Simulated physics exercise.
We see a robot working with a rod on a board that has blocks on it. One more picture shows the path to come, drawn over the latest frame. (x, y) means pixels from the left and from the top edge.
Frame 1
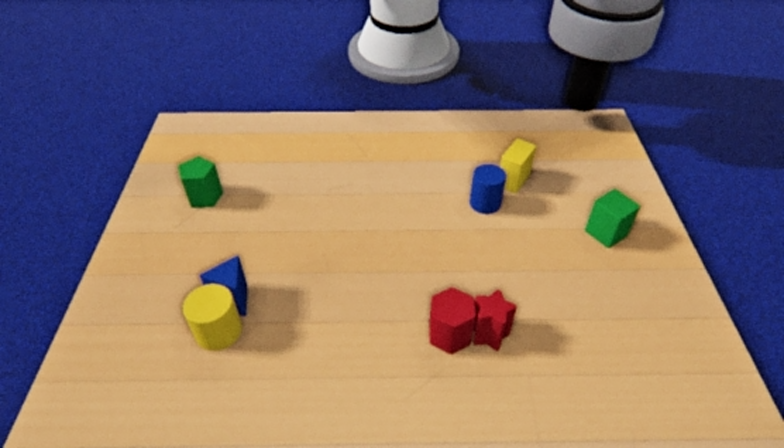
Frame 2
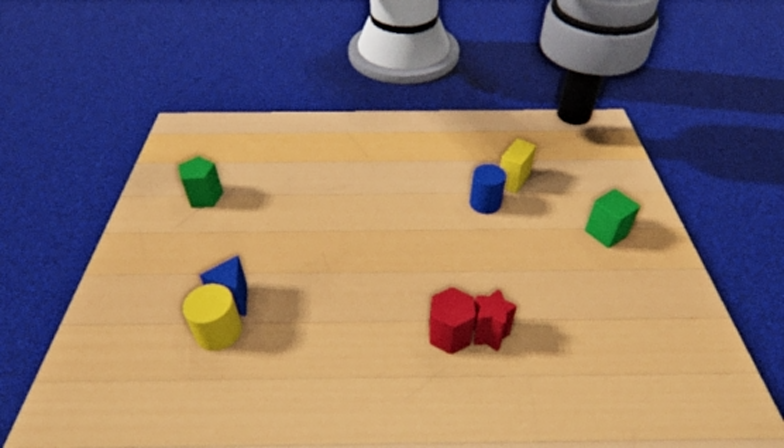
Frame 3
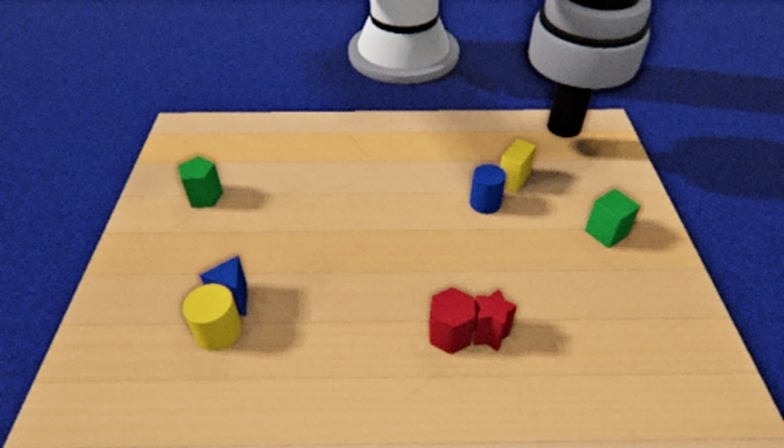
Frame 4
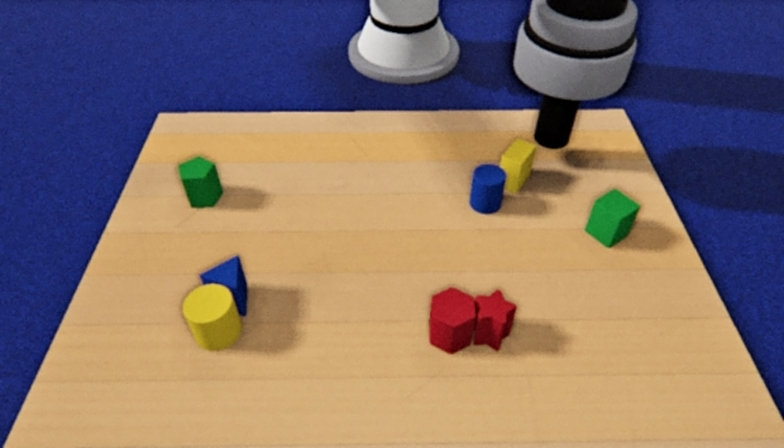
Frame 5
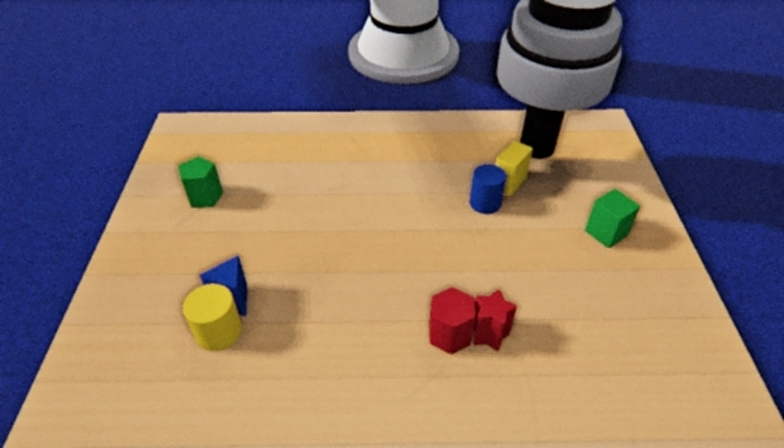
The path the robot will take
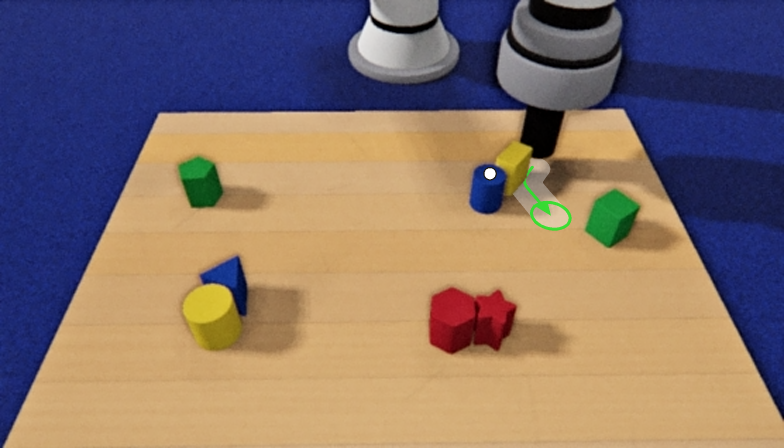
Robot arm with a black rod moving down and left across a wooden board, slightly nudging a yellow block beside a blue cylinder.
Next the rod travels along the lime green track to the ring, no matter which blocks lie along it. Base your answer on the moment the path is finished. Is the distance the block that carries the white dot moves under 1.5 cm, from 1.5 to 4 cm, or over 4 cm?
It's set to move 1.5-4 cm.
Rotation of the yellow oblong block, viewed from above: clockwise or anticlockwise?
That block twists clockwise.
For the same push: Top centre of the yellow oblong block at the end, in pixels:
The middle of the upper face of the yellow oblong block will lie at about (501, 167) in the picture.
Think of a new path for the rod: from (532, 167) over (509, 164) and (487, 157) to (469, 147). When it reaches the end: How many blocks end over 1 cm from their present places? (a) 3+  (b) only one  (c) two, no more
The correct letter is b.
The drawn path runs from (532, 167) by way of (525, 182) and (536, 198) to (551, 215); the dot is on the blue cylinder.
The first path, step by step. Halfway along, rod (534, 172); blue cylinder (473, 182); yellow oblong block (501, 167), turned 45° clockwise.
At the end, rod (556, 197); blue cylinder (473, 182); yellow oblong block (501, 167), turned 45° clockwise; green four-sided block not moved.
